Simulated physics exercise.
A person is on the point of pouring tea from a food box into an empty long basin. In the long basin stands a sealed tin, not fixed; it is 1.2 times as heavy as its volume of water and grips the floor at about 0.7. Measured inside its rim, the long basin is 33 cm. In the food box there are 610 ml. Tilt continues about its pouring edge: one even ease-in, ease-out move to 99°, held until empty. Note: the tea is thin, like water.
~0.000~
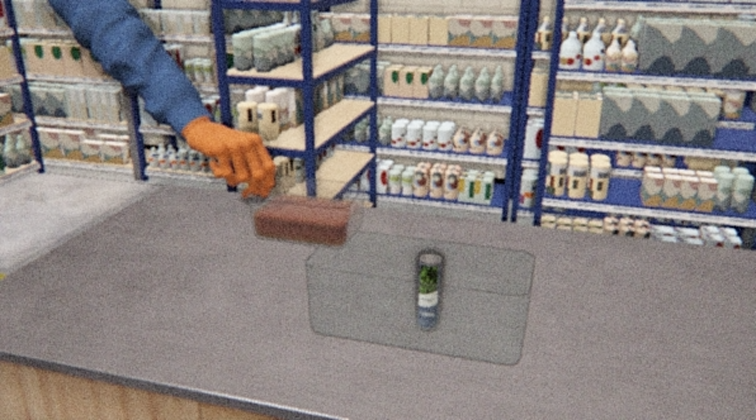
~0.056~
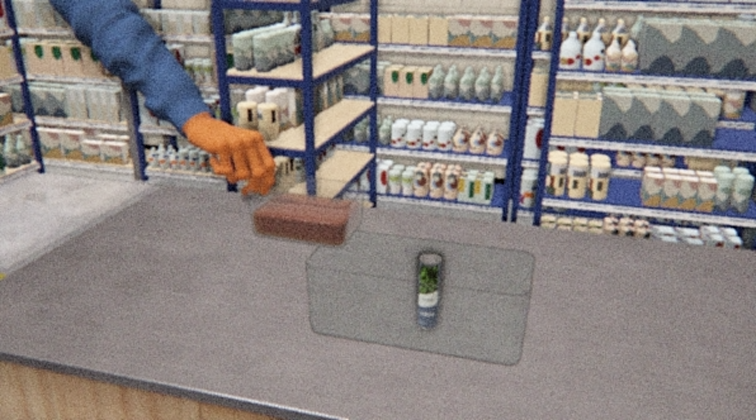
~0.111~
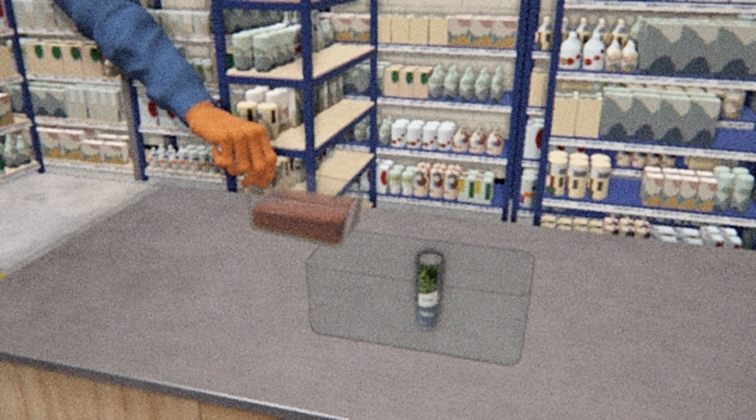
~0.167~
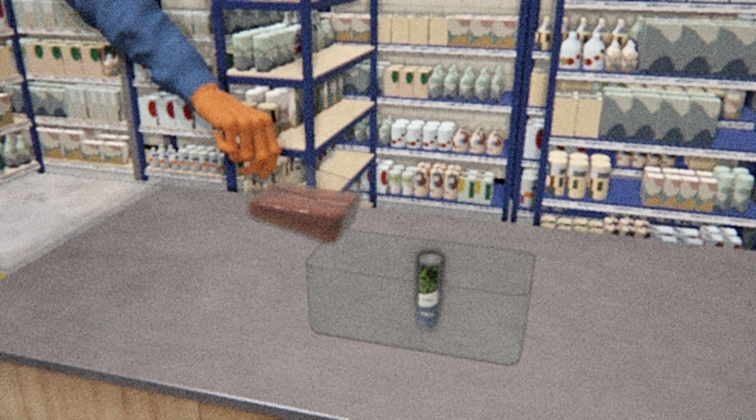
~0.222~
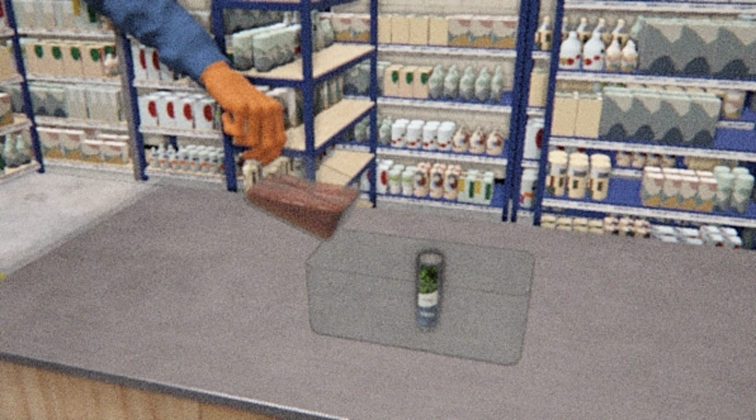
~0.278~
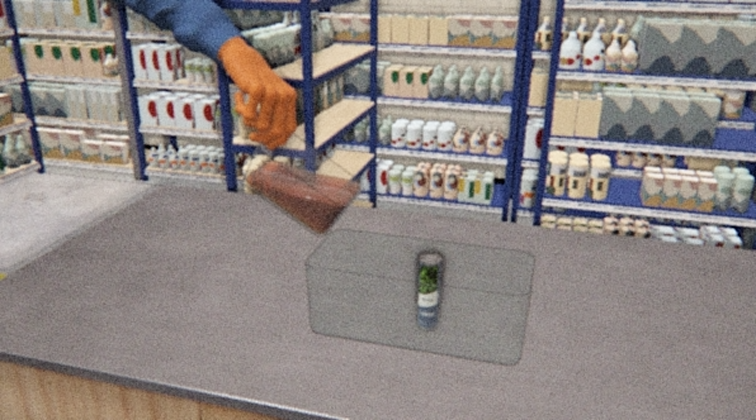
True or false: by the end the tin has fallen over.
True.
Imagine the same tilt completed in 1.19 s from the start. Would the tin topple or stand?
The tin stays balanced.
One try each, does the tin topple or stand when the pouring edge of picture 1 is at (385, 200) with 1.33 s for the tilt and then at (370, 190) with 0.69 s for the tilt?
In the first try it remains standing; in the second it remains standing.
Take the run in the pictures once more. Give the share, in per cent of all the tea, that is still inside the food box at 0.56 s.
30 %.
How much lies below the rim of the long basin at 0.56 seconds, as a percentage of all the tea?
Around 16%.
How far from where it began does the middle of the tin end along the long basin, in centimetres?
It finishes around 7.5 cm from where it began.
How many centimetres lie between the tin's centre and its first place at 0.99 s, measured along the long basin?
I'd put it at around 8 centimetres.
Then, 0.56 s in, the tilt is 87° and 30 per cent is still to pour; the tin stands where it began.
Then, 0.77 s in, the tilt is 99° and 5 per cent is still to pour; the tin leans 16°.
Then, 0.99 s in, the tilt is 99° and 0 per cent is still to pour; the tin lies on its side.
Then, 1.23 s in, the tilt is 99° and 0 per cent is still to pour; the tin lies on its side.
Finally, the tin lies on its side.
